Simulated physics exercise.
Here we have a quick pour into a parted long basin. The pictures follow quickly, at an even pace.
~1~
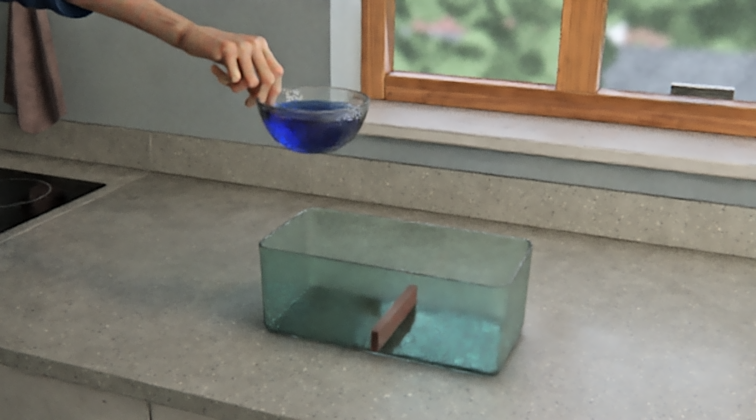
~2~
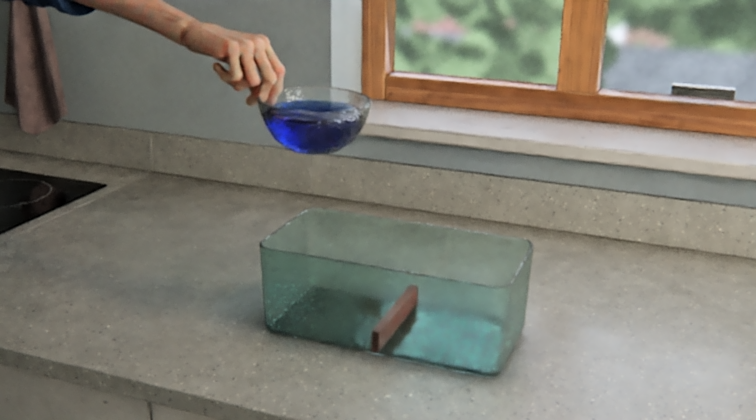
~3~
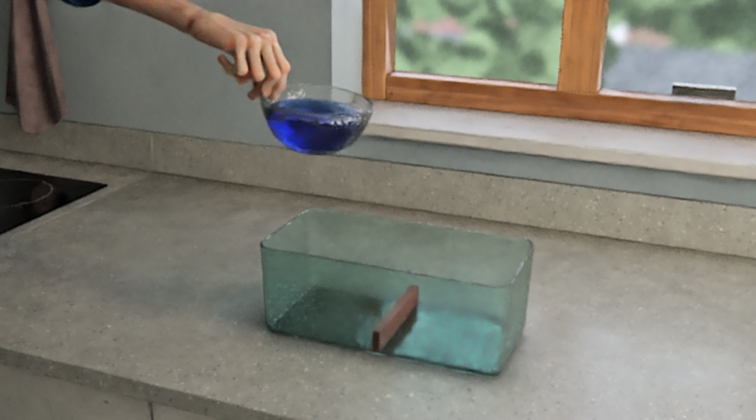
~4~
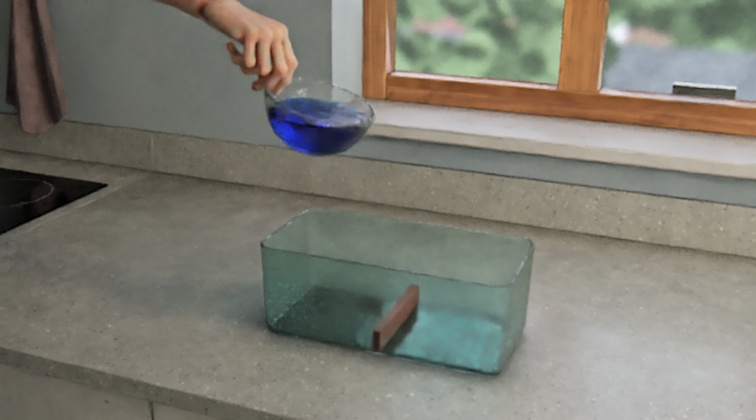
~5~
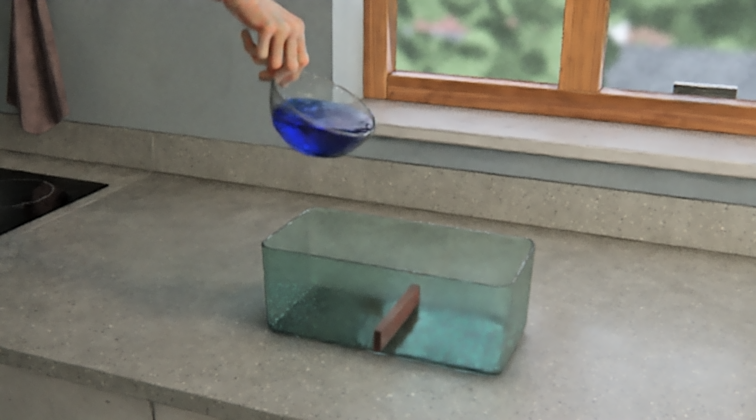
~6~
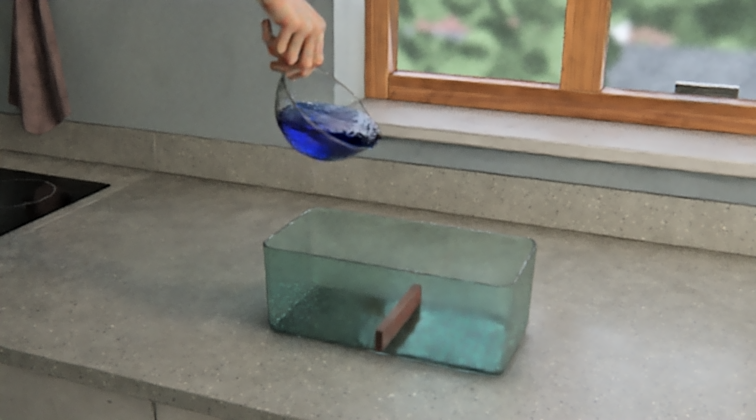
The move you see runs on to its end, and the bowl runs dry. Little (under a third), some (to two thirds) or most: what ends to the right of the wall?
In the end between a third and two thirds is right of the wall.
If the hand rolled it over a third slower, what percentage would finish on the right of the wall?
Roughly 60 in a hundred.
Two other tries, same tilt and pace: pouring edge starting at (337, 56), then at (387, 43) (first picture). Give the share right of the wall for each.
Near 20 % and 65 %.
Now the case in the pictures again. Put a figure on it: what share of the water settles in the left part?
Close to 45 per cent.
A moment on, the bowl is tipped right over and 1 per cent is still to pour, 33 is left of the wall and 39 right of it.
Next, the bowl is tipped right over and 0 per cent is still to pour, 47 is left of the wall and 50 right of it.
Then the bowl is tipped right over and 0 per cent is still to pour, 46 is left of the wall and 50 right of it.
Later the bowl is tipped right over and 0 per cent is still to pour, 47 is left of the wall and 50 right of it.
In the end 47 per cent lies left of the wall, 50 right of it and 4 outside.
